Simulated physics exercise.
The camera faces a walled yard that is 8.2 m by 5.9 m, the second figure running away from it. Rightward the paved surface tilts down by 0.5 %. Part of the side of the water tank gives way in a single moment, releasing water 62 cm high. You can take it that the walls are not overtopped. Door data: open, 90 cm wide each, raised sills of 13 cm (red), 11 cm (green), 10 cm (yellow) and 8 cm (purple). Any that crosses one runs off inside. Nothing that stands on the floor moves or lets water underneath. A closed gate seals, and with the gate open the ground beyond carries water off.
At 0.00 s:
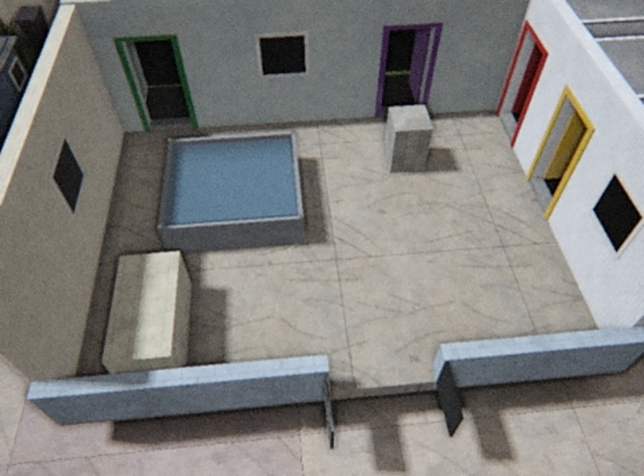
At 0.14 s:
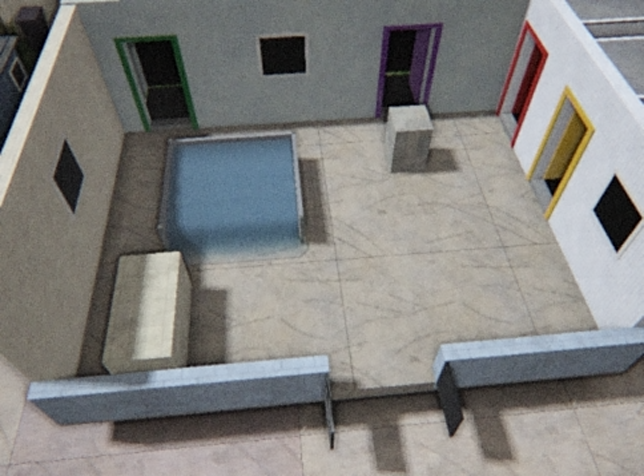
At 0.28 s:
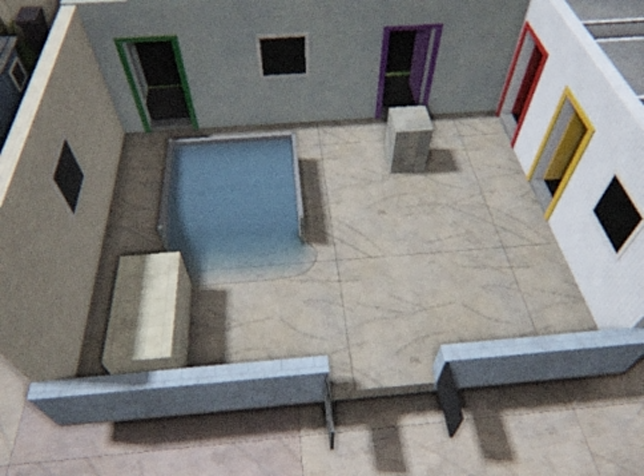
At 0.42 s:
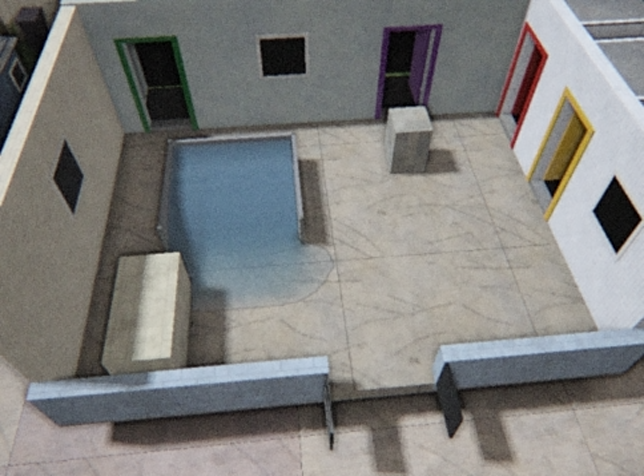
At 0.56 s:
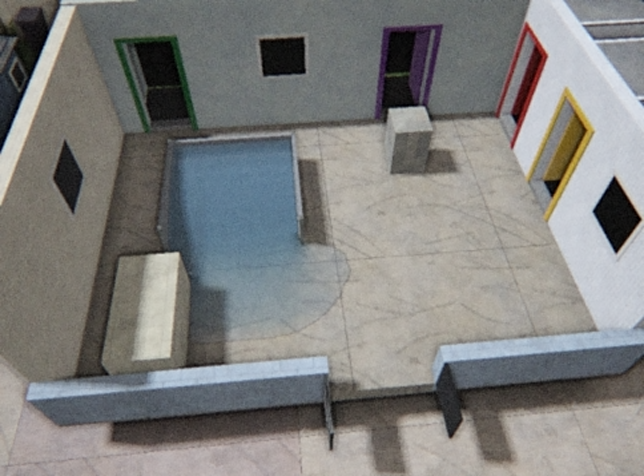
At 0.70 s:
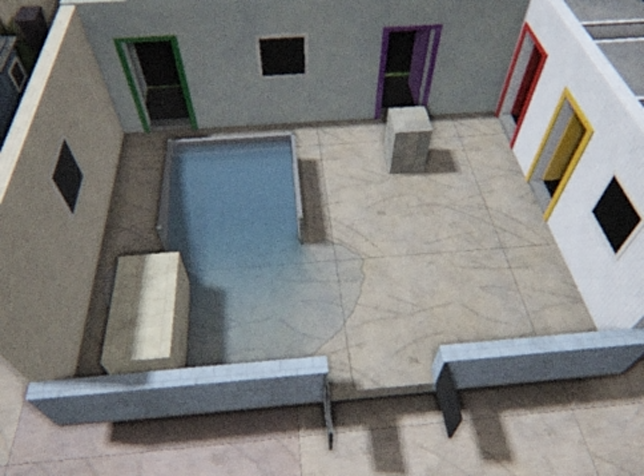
Water pours from the near side of a tank and spreads across the walled yard's floor.
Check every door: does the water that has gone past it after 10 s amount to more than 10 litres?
Red door: Short of the limit; green door: Short of the limit; yellow door: Short of the limit; purple door: Short of the limit.
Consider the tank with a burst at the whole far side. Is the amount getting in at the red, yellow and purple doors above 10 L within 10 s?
Compared with the limit, red is higher, yellow is lower and purple is lower.
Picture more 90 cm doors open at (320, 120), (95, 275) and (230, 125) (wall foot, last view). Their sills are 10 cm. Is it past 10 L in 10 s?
Door 1: Lower; door 2: Higher; door 3: Lower.
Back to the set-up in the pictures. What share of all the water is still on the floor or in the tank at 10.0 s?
Near 84 in a hundred is still there.
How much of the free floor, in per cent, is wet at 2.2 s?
Close to 30 in a hundred.
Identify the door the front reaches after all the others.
The final one is the purple door.
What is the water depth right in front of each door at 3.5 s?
Depths in centimetres - red: 0, green: 7, yellow: 0, purple: 0.
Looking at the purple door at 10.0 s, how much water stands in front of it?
Depth: Approx. 8.5 cm.
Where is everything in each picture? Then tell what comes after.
In the first frame, the water tank at (232, 179) is whole and still, 62 cm deep.
In the second frame, water pours out at (235, 240) and has run 1.2 m, to a hidden place; typically 8 cm deep outside, 62 cm at the water tank's back.
In the third frame, the front is at a hidden place, 1.4 m from the gap at (236, 241); 1.5 m2 of floor is under water; 62 cm left at the back of the water tank.
In the fourth frame, the front is at a hidden place, 1.7 m from the gap at (235, 242); 2.9 m2 of floor is under water; 62 cm left at the back of the water tank.
In the fifth frame, the front is at (335, 294), 2.0 m from the gap at (235, 242); 4.4 m2 of floor is under water; 60 cm left at the back of the water tank.
In the sixth frame, water pours out at (235, 242) and has run 2.4 m, to (295, 357); typically 8 cm deep outside, 53 cm at the water tank's back.
After 1.4 s water covers 25 % of the floor and is deepest (44 cm) near (220, 375); red door not reached, green door not reached, yellow door not reached, purple door not reached.
After 2.2 s water covers 30 % of the floor and is deepest (42 cm) near (208, 387); red door not reached, green door not reached, yellow door not reached, purple door not reached.
After 3.5 s water covers 50 % of the floor and is deepest (24 cm) near (606, 352); red door not reached, green door 7 cm at the sill, 0 L in, yellow door not reached, purple door not reached.
After 6.0 s water covers 80 % of the floor and is deepest (17 cm) near (606, 352); red door 4 cm at the sill, 0 L in, green door 7 cm at the sill, 0 L in, yellow door 11 cm at the sill, 0 L in, purple door not reached.
After 10.0 s water covers 95 % of the floor and is deepest (12 cm) near (497, 120); red door 11 cm at the sill, 3 L in, green door 6 cm at the sill, 0 L in, yellow door 6 cm at the sill, 1 L in, purple door 8 cm at the sill, 0 L in.
